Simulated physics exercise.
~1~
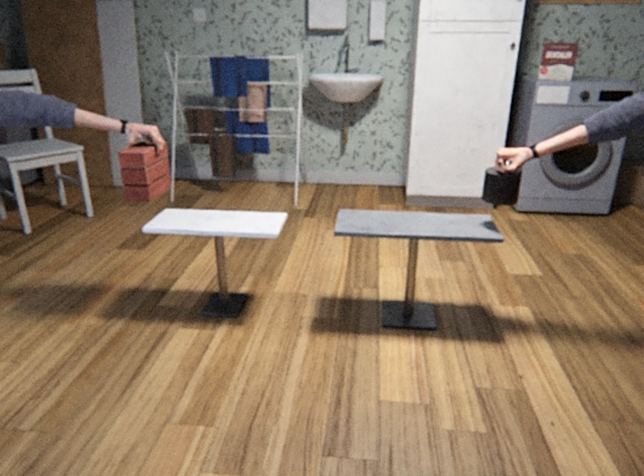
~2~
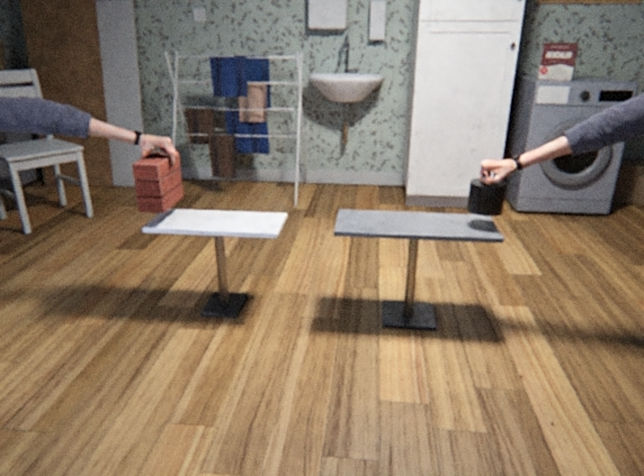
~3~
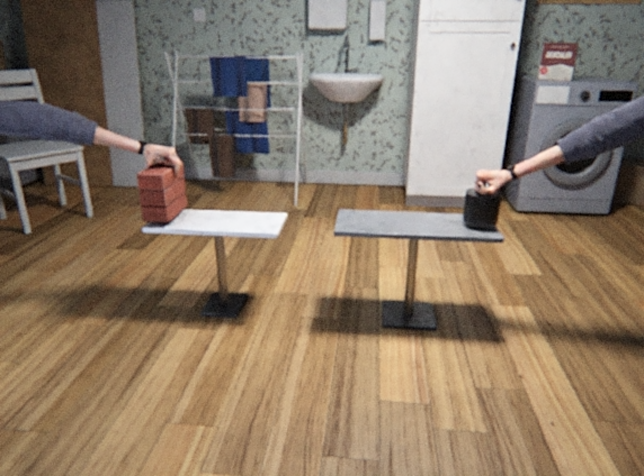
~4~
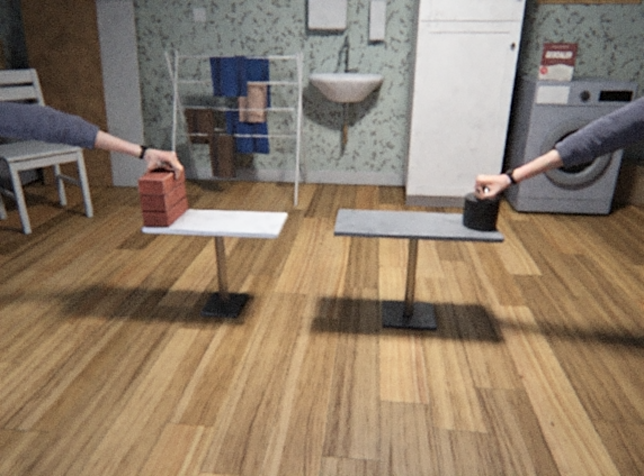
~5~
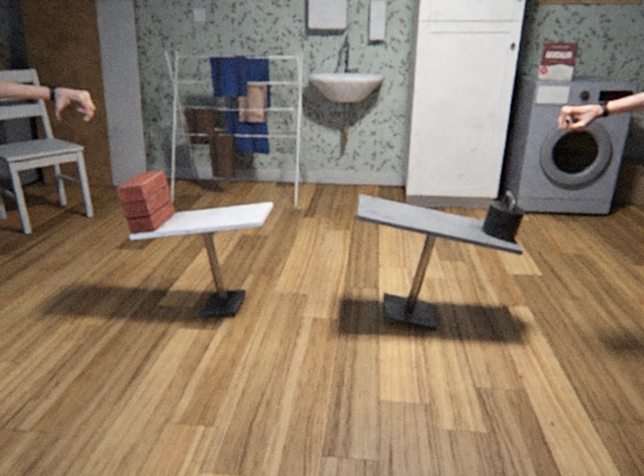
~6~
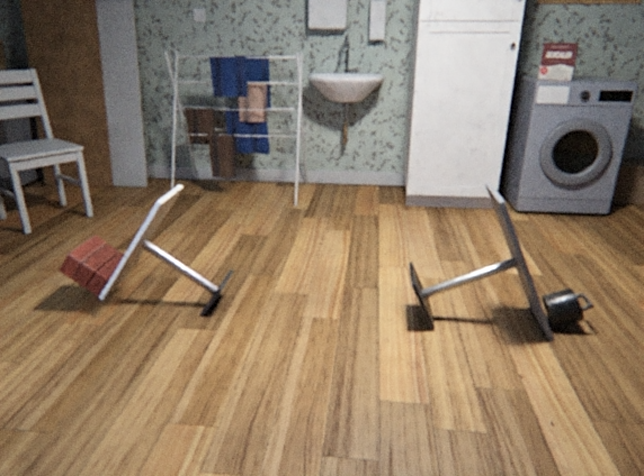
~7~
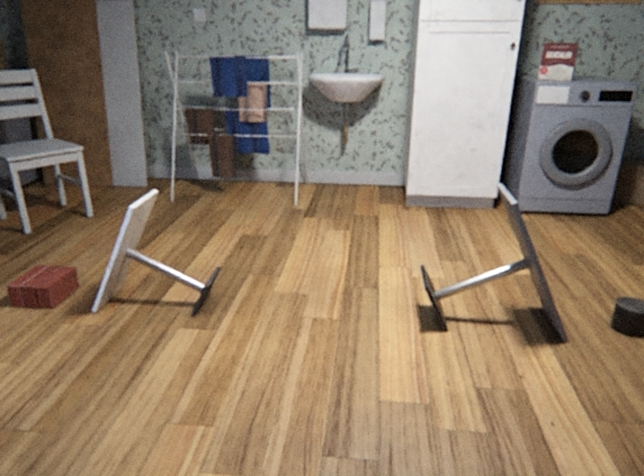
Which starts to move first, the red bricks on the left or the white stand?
The red bricks move first, as the hand lowers them while the white stand is still standing motionless. The stand only tips over later, after the hand has let go.
